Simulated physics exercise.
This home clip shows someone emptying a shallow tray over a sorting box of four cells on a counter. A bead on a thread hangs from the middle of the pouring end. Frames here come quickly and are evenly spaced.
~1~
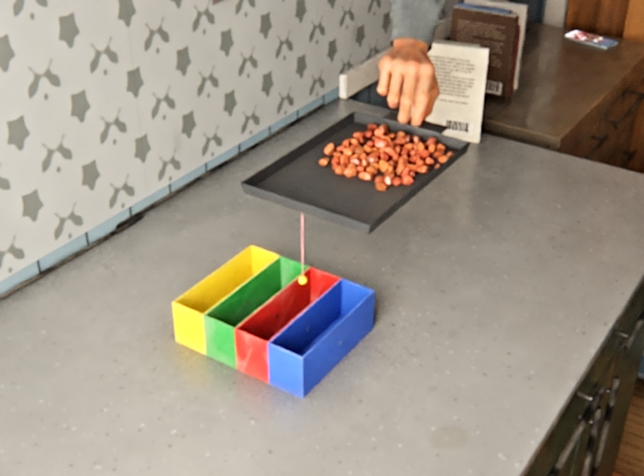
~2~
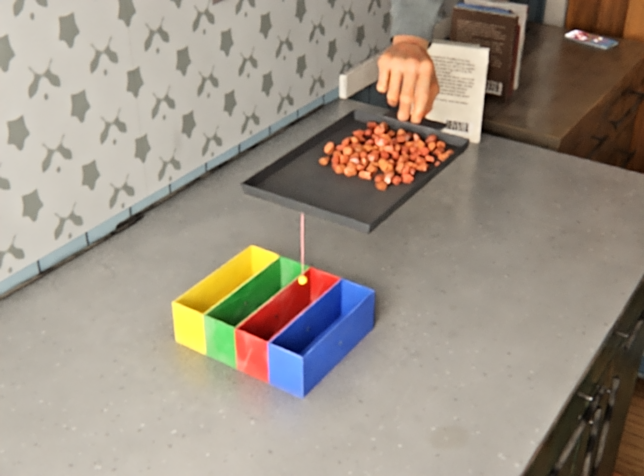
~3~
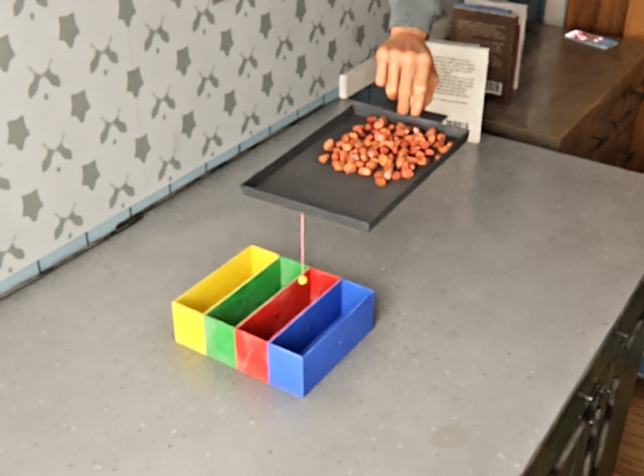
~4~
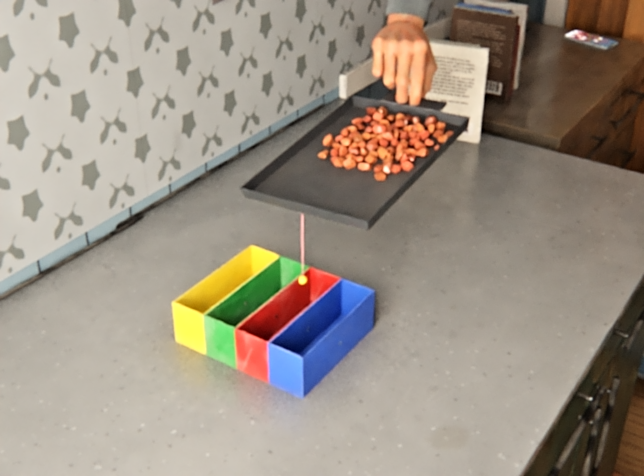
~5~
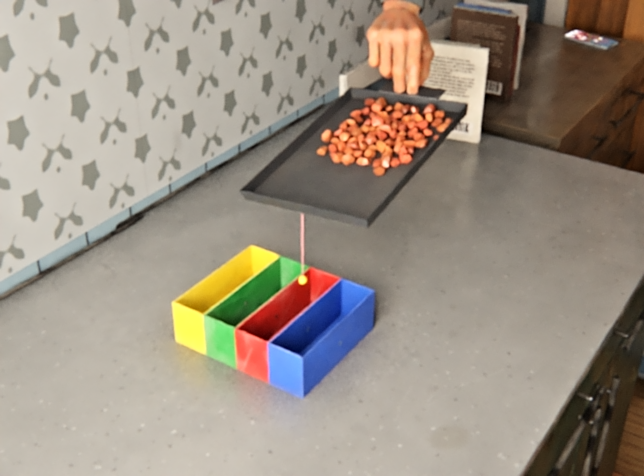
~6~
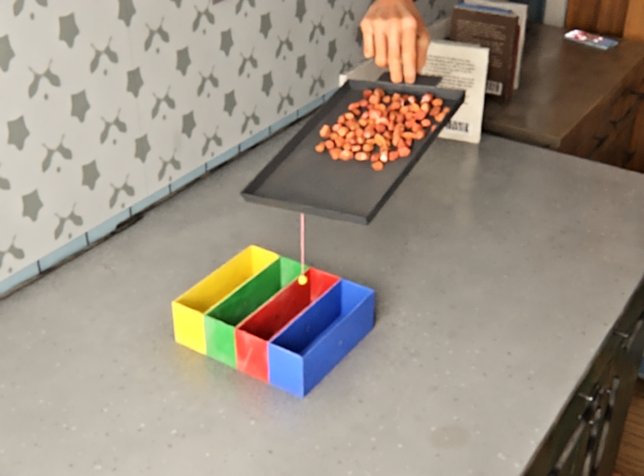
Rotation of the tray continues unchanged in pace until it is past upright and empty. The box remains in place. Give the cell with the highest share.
Highest share: The yellow cell.
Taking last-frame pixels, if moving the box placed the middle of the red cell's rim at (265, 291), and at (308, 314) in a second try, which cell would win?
So it would be the green cell first and that yellow cell after that.
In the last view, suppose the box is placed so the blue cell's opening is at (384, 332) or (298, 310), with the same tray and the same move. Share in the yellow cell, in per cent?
The first try gives 10 per cent, the second 10 per cent.
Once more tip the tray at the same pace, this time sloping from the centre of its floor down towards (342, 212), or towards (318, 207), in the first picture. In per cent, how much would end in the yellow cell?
Near 0 % and, after that, 0 %.
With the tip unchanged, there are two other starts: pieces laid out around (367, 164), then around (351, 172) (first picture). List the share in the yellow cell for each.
From the first start you get 60 in a hundred, from the second 60 in a hundred.
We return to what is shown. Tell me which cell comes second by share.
Runner-up - that green cell.
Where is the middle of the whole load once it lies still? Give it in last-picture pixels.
Roughly at pixel (242, 311).
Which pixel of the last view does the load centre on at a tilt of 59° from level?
Somewhere about (270, 191).
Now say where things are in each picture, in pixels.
In the first frame, corners of the pouring end near (244, 182) and (369, 223), level; middle of the load near (384, 152), bits of crushed brick; bead on its thread near (303, 280); yellow cell near (190, 324); green cell near (220, 338); red cell near (252, 352); blue cell near (286, 367).
In the second frame, corners of the pouring end near (244, 183) and (368, 223), level; middle of the load near (384, 150).
In the third frame, corners of the pouring end near (244, 185) and (368, 221), tipped barely, lowest at the left corner; middle of the load near (384, 145).
In the fourth frame, corners of the pouring end near (243, 187) and (367, 219), tipped a little, lowest at the left corner; middle of the load near (383, 137).
In the fifth frame, corners of the pouring end near (243, 189) and (366, 217), tipped a little, lowest at the left corner; middle of the load near (382, 129).
In the sixth frame, corners of the pouring end near (243, 192) and (364, 216), tipped clearly, lowest at the left corner; middle of the load near (380, 122); yellow cell near (190, 324); green cell near (220, 338); red cell near (252, 352); blue cell near (286, 367).
Shortly afterwards, tray tipped steeply; the bulk on the tray; only a few in the yellow cell; near a quarter falling or outside the box.
Next, tray tipped right over; near a quarter on the tray; near half in the yellow cell; near a quarter in the green cell; only a few in the red cell; a little falling or outside the box.
Some moments later, tray tipped past a quarter turn; near half in the yellow cell; near a third in the green cell; only a few in the red cell; only a few falling or outside the box.
In the end, tray tipped past a quarter turn; near half in the yellow cell; near a third in the green cell; only a few in the red cell; none at all in the blue cell; only a few outside the box.
